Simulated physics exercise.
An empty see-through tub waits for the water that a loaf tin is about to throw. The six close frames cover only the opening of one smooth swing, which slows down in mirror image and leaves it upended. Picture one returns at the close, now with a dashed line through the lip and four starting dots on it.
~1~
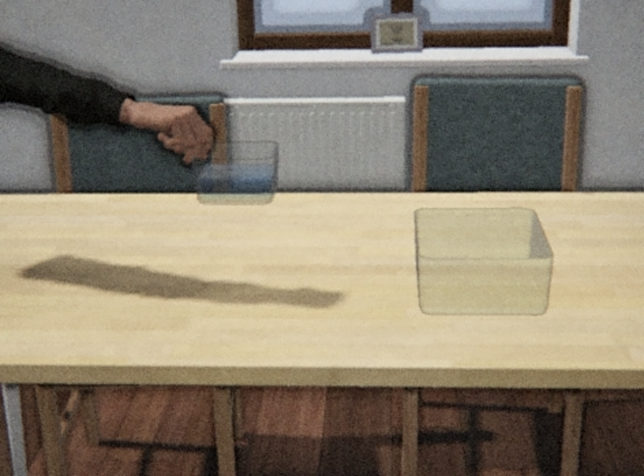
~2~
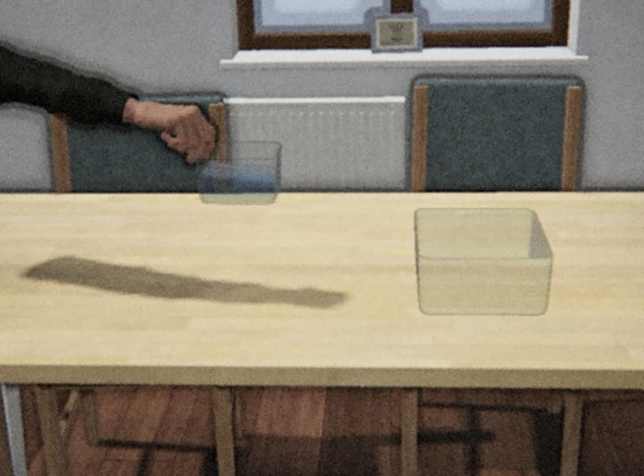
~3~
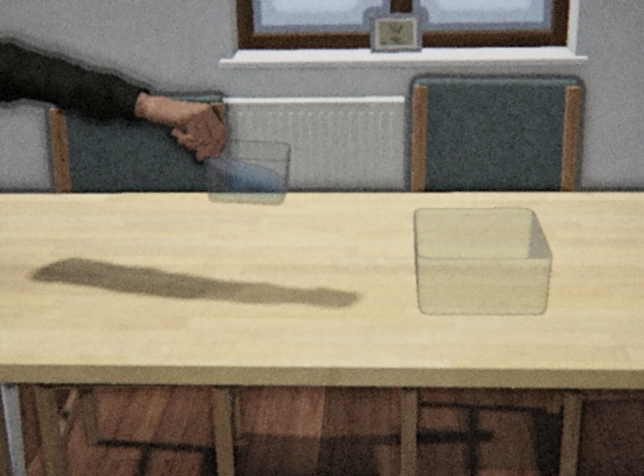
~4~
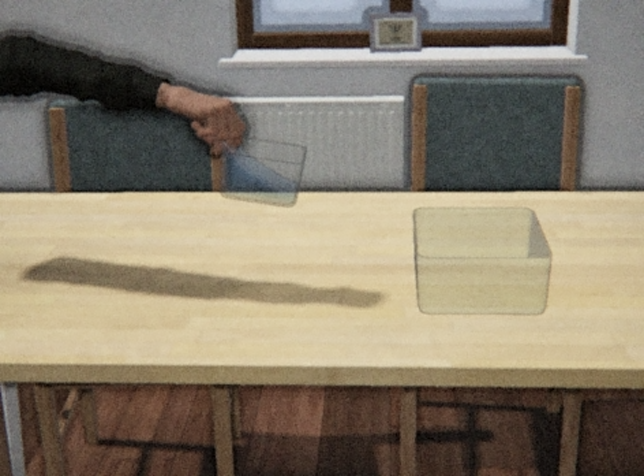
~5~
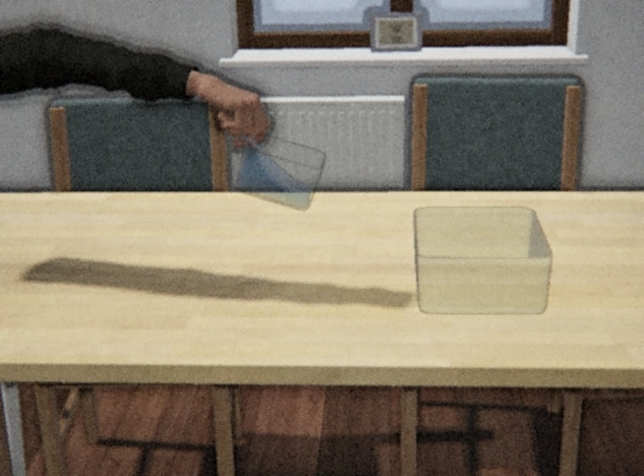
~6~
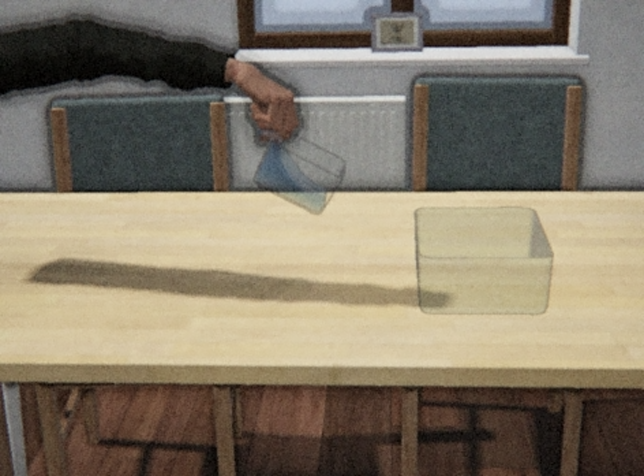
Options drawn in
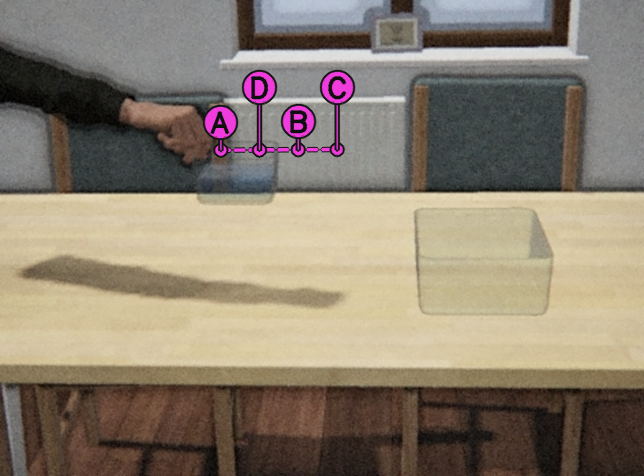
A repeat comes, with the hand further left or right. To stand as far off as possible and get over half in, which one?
Use spot B.
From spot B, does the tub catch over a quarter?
Yes, clearly.
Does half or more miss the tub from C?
No.
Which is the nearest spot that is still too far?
That would be D.
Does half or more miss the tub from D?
Yes, that goes wrong.
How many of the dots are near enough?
Two of them.
On the marked copy, A at (220, 150); B at (298, 149); C at (337, 149); D at (259, 149).
If A is chosen, about 17 % lands in the tub, 79 % falls short and 4 % goes beside or beyond.
If B is chosen, about 68 % lands in the tub, 30 % falls short.
If C is chosen, about 79 % lands in the tub, 5 % falls short and 16 % goes beside or beyond.
If D is chosen, about 25 % lands in the tub, 66 % falls short and 9 % goes beside or beyond.
